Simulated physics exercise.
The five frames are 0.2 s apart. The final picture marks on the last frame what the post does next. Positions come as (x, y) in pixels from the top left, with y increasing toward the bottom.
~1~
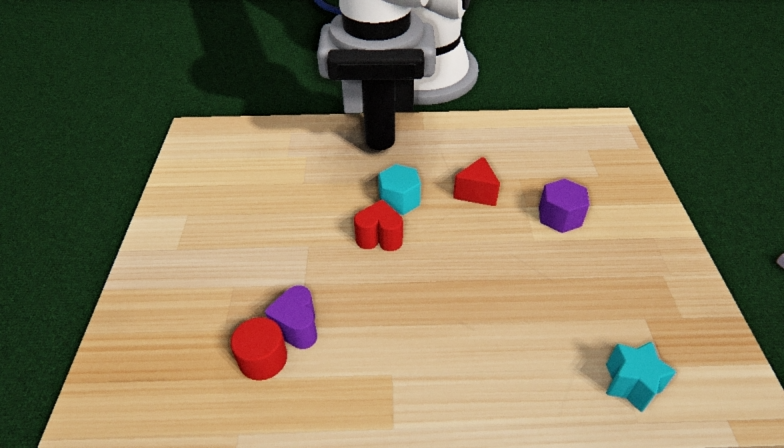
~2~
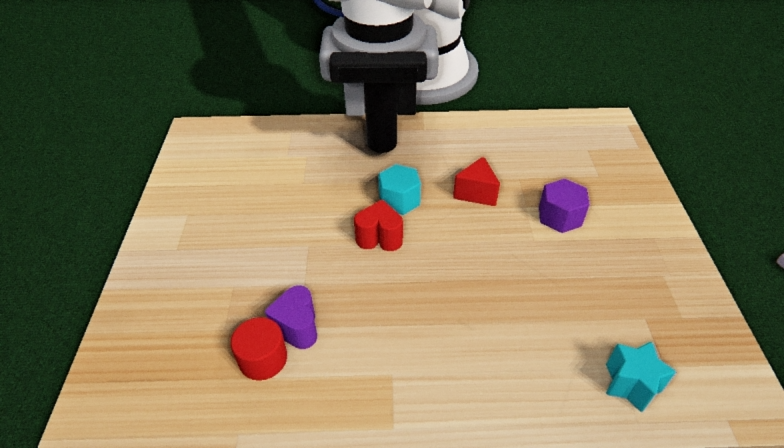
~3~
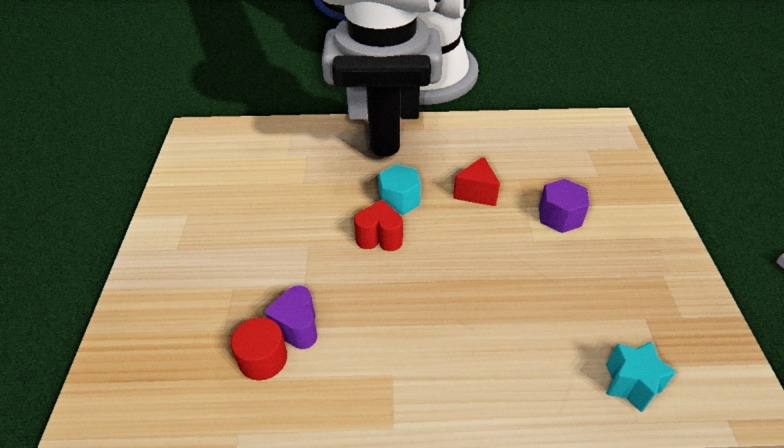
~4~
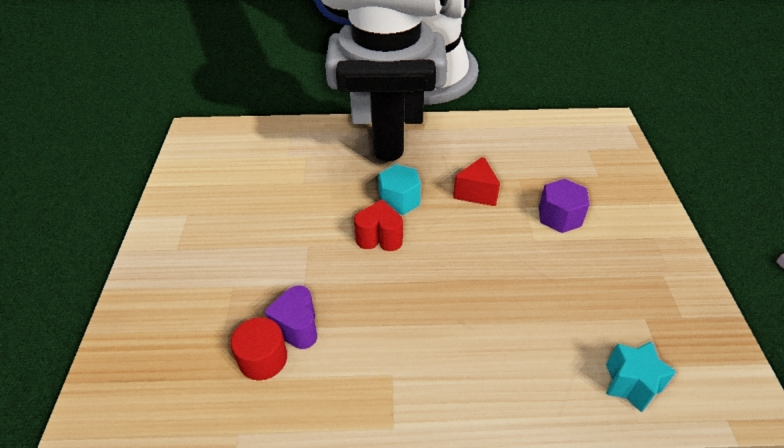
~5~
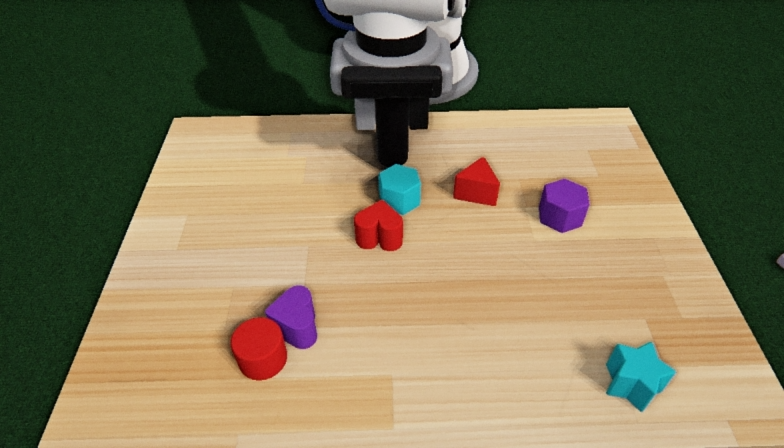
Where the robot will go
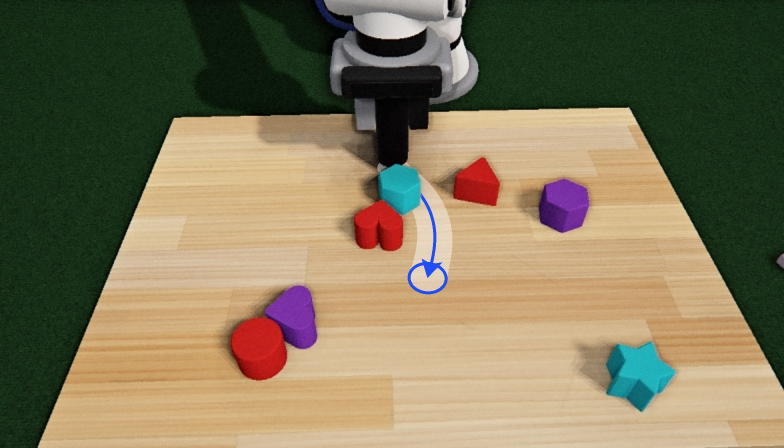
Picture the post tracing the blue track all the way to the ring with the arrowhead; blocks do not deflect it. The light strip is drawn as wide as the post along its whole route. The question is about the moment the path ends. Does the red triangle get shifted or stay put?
By the end it is where it was.
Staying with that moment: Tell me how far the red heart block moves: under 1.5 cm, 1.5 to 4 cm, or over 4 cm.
Its final spot will lie 1.5 to 4 cm from the current one.
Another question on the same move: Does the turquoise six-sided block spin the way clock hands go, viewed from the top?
Yes, it checks out.
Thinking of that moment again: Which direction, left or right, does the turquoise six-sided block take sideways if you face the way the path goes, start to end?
Right-hand side.
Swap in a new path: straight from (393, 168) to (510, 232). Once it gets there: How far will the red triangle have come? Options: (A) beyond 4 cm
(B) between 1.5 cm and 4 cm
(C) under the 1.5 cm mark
B (between 1.5 cm and 4 cm)
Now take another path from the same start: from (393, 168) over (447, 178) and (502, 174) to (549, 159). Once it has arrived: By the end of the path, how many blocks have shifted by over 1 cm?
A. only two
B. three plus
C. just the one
C: Just the one.
Path on the board, from (393, 168) over (422, 196) and (435, 234) to (428, 278).
The first path, step by step. One third of the way, post (423, 189); red heart block (376, 219); turquoise six-sided block (402, 197), turned 35° clockwise.
Two thirds of the way, post (435, 227); red heart block (359, 231), turned 45° clockwise; turquoise six-sided block (401, 228), turned 80° clockwise.
At the end, post (428, 269); red heart block (352, 231), turned 60° clockwise; turquoise six-sided block (387, 251), turned 140° clockwise; red triangle in place.
